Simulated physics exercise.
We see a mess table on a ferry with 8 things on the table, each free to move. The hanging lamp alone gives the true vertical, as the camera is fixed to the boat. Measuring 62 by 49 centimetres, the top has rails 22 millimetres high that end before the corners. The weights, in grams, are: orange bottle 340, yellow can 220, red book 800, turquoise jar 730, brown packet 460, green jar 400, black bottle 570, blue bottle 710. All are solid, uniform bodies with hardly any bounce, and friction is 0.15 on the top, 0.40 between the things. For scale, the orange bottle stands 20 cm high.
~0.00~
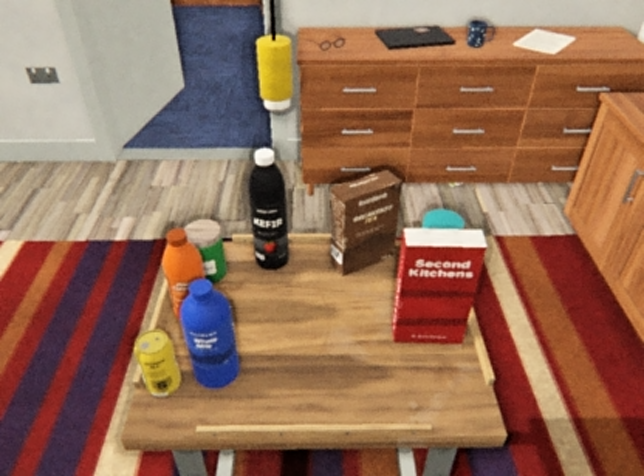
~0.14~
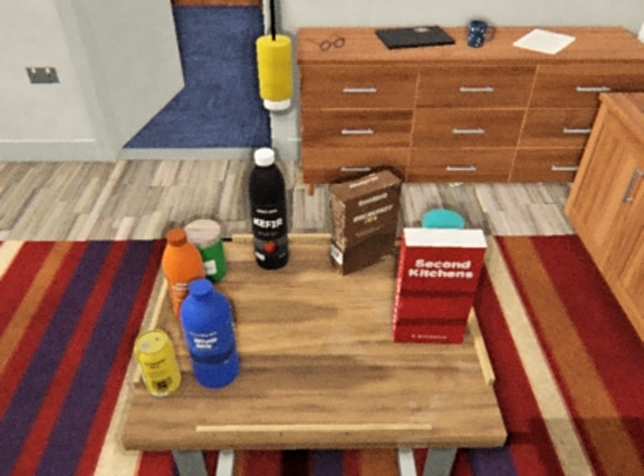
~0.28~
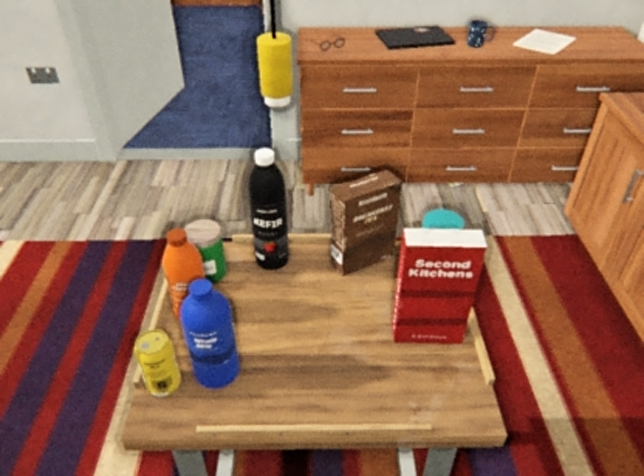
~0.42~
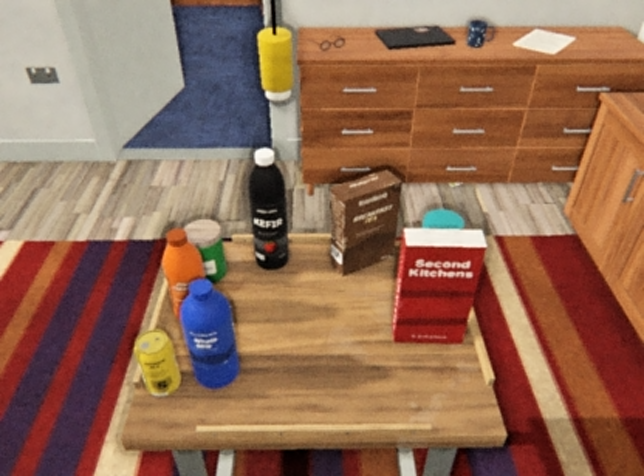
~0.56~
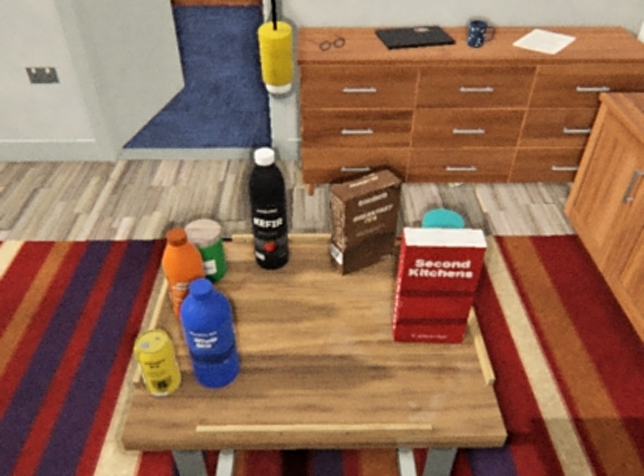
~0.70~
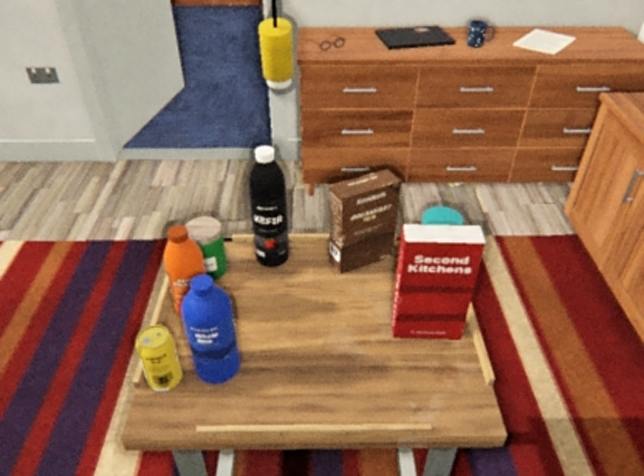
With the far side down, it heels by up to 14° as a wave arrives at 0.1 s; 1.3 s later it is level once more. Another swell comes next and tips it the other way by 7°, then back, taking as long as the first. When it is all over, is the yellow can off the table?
Expect it on the tabletop.
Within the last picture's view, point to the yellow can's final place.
Near (178, 292).
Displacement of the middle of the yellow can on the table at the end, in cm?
About 18 cm.
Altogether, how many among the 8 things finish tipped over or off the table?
The count is 2.
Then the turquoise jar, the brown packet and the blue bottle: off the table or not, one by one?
Once it all settles, the turquoise jar leaves its surface, the brown packet stays on its surface and the blue bottle stays on its surface.
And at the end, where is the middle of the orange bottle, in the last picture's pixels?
Roughly at (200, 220) in the last picture.
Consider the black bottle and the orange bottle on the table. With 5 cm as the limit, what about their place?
Here the black bottle is left in place, and the orange bottle moves off.
Around 1.00 s, heel 9°, far side down; yellow can shifted 9 cm near (169, 327); red book shifted 9 cm; green jar shifted 9 cm.
Around 1.30 s, heel 1°, far side down; turquoise jar and green jar now off the table; yellow can shifted 17 cm near (178, 295); orange bottle shifted 17 cm.
Around 1.50 s, boat level; yellow can shifted 18 cm near (178, 292); orange bottle shifted 18 cm; red book shifted 18 cm.
Finally (3.2 s), off the table, turquoise jar and green jar; not toppled but over 5 cm from the start, orange bottle, yellow can, red book and blue bottle; the other 2 still in place (within 5 cm). In the last view, yellow can near (178, 292).
